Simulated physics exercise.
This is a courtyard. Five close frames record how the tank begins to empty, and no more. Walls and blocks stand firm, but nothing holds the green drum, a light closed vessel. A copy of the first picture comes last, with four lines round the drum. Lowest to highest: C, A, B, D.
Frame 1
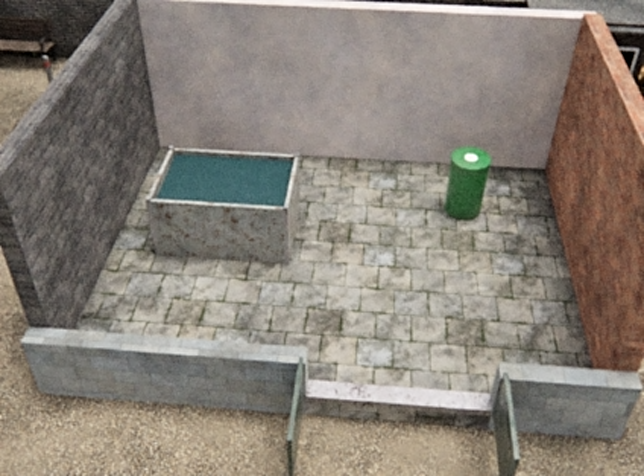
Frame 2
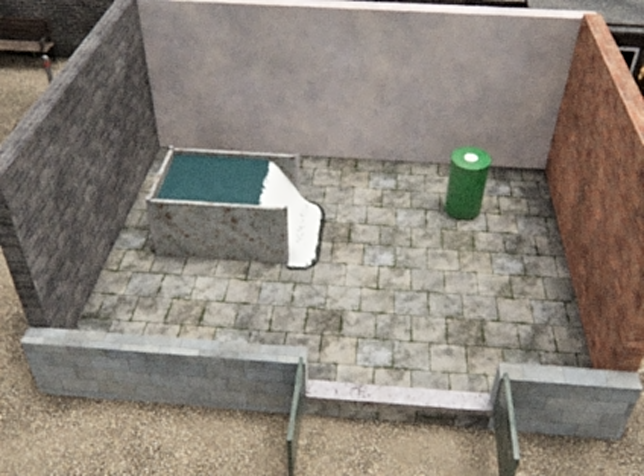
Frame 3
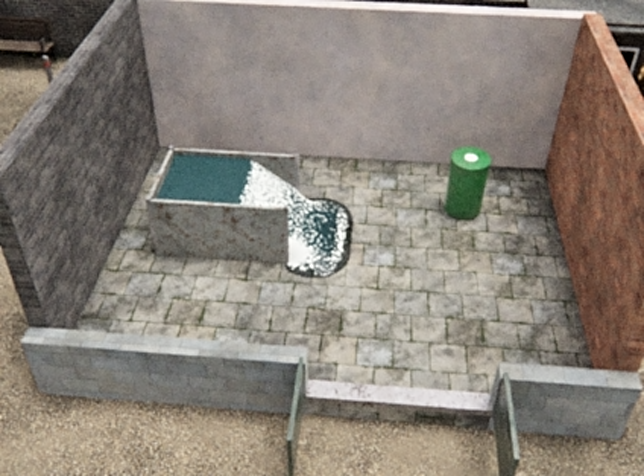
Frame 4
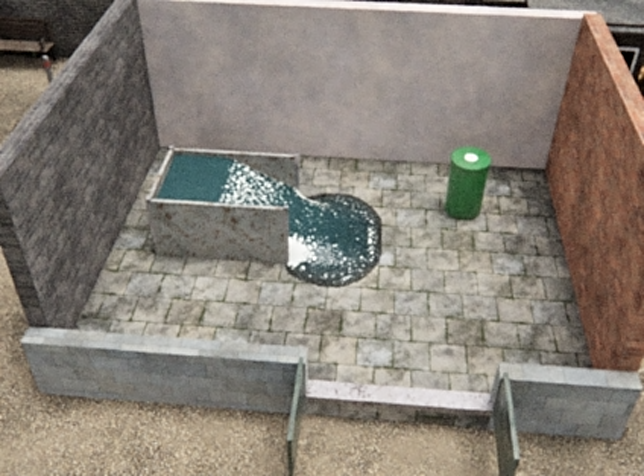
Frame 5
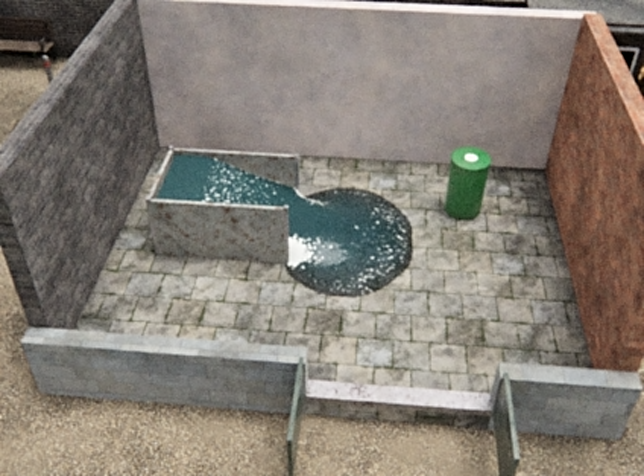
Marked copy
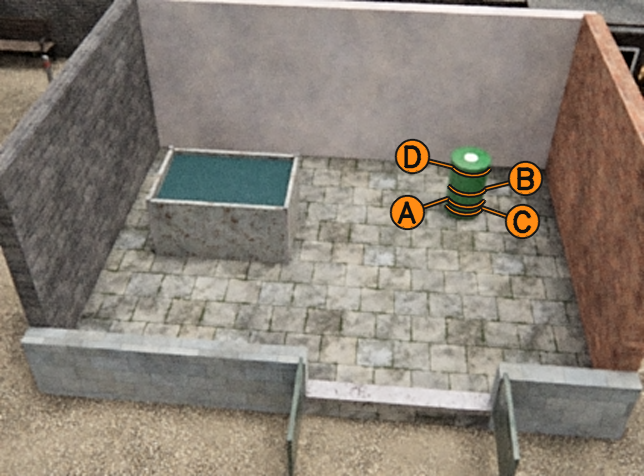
In a walled courtyard with a green drum on the right, the right end of a full stone tank opens and water pours out, foaming white, then spreads across the paving in a widening rounded pool toward the drum.
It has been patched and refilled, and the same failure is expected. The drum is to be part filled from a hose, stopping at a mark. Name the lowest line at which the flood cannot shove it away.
Go for B.
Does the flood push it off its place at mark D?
No, that is safe.
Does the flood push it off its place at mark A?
Yes, it does.
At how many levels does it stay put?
Two of them.
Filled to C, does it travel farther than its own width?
Yes.
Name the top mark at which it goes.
That would be A.
On the marked copy, A at (466, 207); B at (468, 195); C at (465, 214); D at (471, 175); from the bottom up C, A, B, D.
Choosing A, it is pushed about its own width away.
Choosing B, it does not move.
Choosing C, it is pushed about twice its own width away.
Choosing D, it does not move.
